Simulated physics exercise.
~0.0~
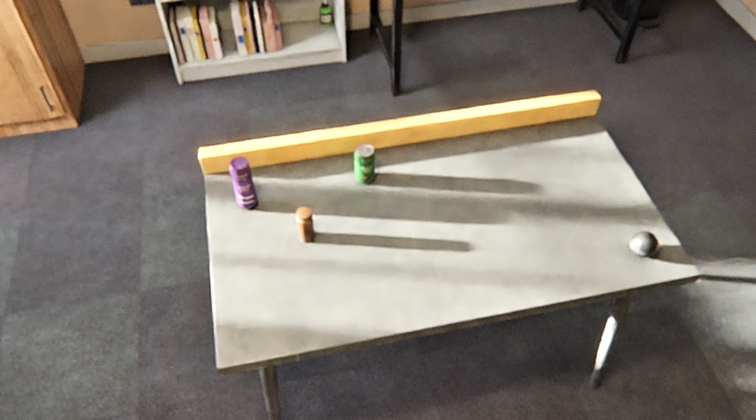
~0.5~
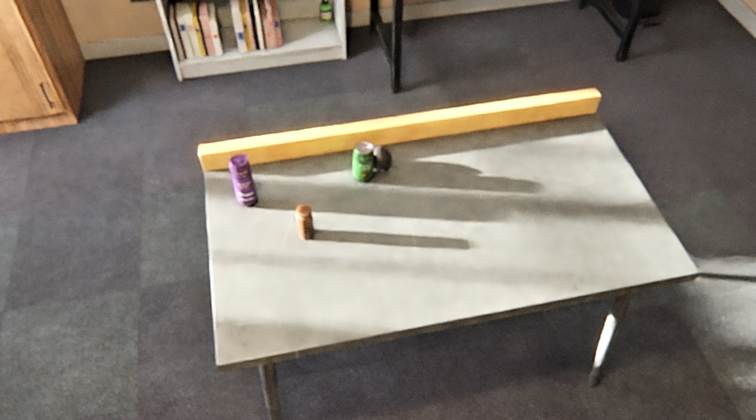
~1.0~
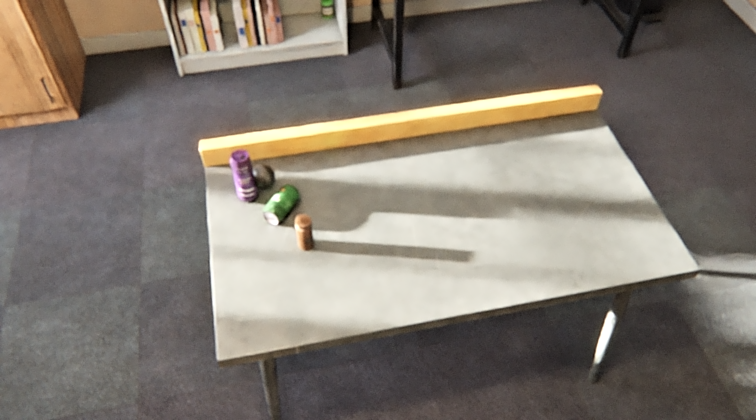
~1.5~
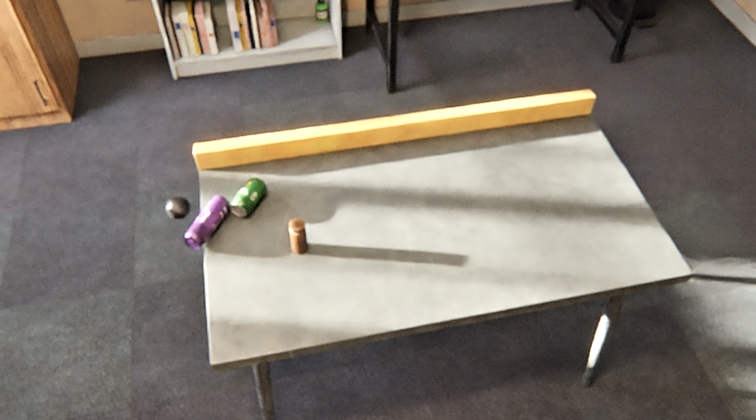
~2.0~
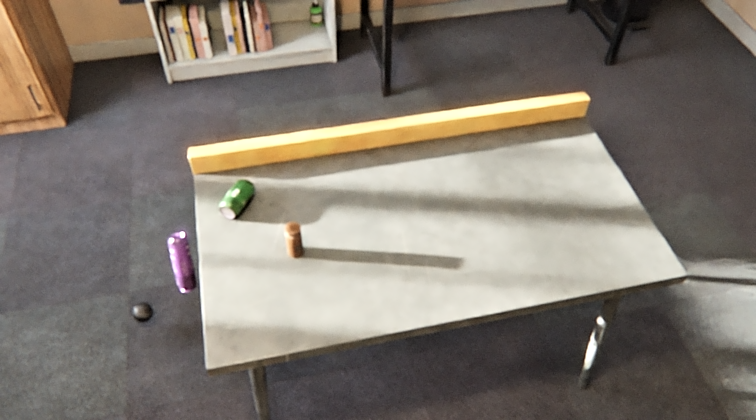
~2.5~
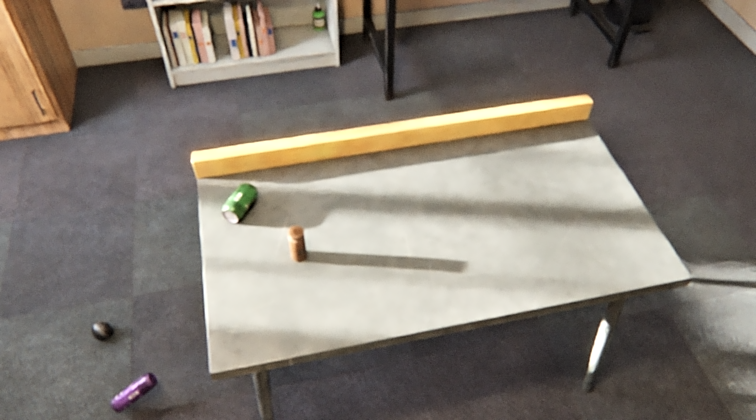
The clip shows a dark ball rolling left across a grey table, knocking over a green can and then a purple can. The ball and purple can drop off the left end to the floor, while the green can lies on the table near the upright brown shaker.
